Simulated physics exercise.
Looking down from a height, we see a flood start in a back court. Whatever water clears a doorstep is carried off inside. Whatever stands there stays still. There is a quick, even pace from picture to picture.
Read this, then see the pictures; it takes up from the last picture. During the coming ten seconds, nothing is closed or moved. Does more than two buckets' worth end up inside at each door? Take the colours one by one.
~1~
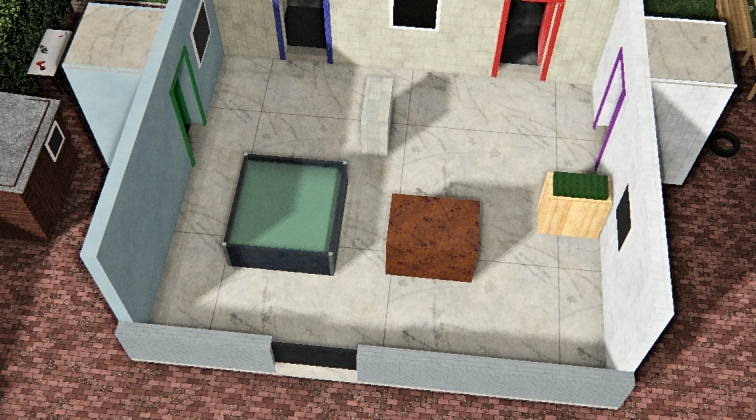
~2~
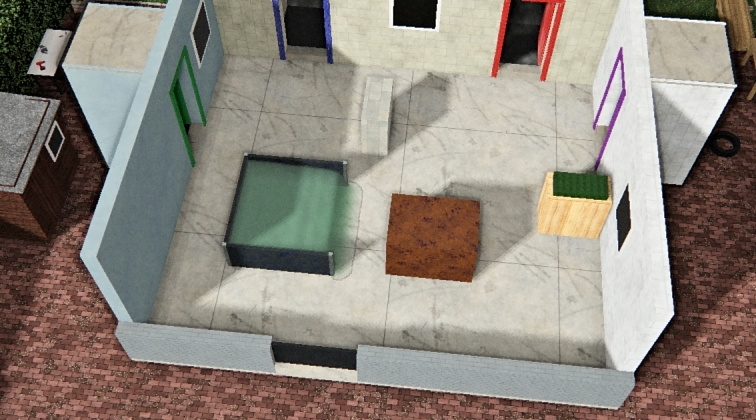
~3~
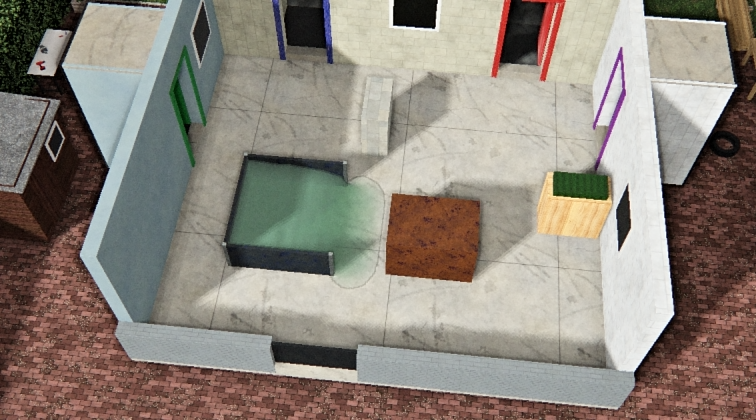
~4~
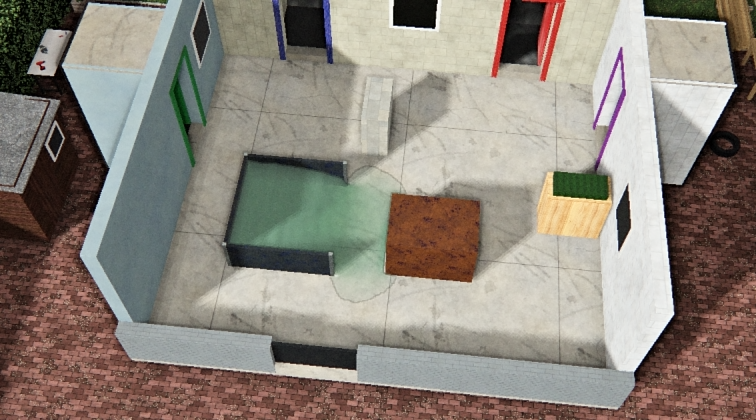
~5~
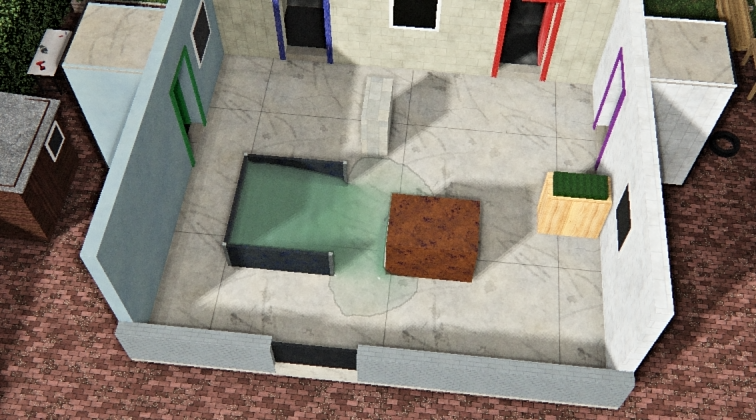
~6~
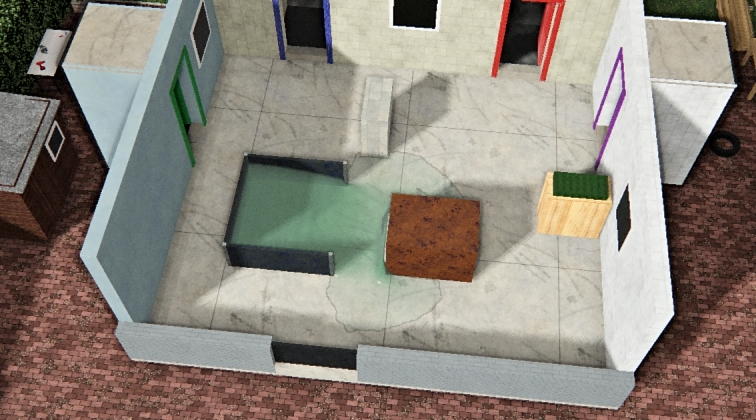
My prediction: The purple door respects the limit for sure; the blue door respects the limit for sure; the red door respects the limit for sure; the green door respects the limit for sure.
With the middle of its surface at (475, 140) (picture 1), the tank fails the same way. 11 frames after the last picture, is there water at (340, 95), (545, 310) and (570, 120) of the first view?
In the order asked: Not reached, reached by the flood, reached by the flood.
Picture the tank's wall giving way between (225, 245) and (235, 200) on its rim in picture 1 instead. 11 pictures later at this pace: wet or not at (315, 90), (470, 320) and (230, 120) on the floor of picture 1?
Result, in sequence: Spared by the spill, spared by the spill, sodden.
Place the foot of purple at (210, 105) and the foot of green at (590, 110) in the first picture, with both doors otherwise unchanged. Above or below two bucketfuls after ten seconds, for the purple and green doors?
Put simply, the purple door comes up short and the green door tops the mark.
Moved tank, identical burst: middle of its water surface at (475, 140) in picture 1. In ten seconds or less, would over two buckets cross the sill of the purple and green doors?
As I see it, the purple door crosses the line and the green door remains below.
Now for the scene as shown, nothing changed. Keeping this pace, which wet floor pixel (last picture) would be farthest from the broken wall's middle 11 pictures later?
Somewhere near (590, 139).
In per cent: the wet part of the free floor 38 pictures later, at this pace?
Close to 70 %.
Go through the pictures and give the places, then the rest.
The tank at (287, 205) is whole and still, in the first frame.
The front is at (342, 275), out from the gap at (338, 222), in the second frame.
The front is at (350, 284), out from the gap at (338, 223), in the third frame.
The front is at (387, 177), out from the gap at (338, 224), in the fourth frame.
The front is at a hidden place, out from the gap at (338, 224), in the fifth frame.
Water pours out at (338, 224) and has run to a hidden place, in the sixth frame.
A moment on, water covers 25 % of the floor; the purple door not reached, the blue door not reached, the red door not reached, the green door not reached.
Next, water covers 40 % of the floor; the purple door wet at the sill, nothing in, the blue door not reached, the red door not reached, the green door not reached.
Then, water covers 60 % of the floor; the purple door under two buckets in, the blue door not reached, the red door wet at the sill, nothing in, the green door not reached.
Later, water covers 70 % of the floor; the purple door under two buckets in, the blue door not reached, the red door wet at the sill, nothing in, the green door not reached.
In the end, water covers 95 % of the floor; the purple door under two buckets in, the blue door wet at the sill, nothing in, the red door wet at the sill, nothing in, the green door wet at the sill, nothing in.
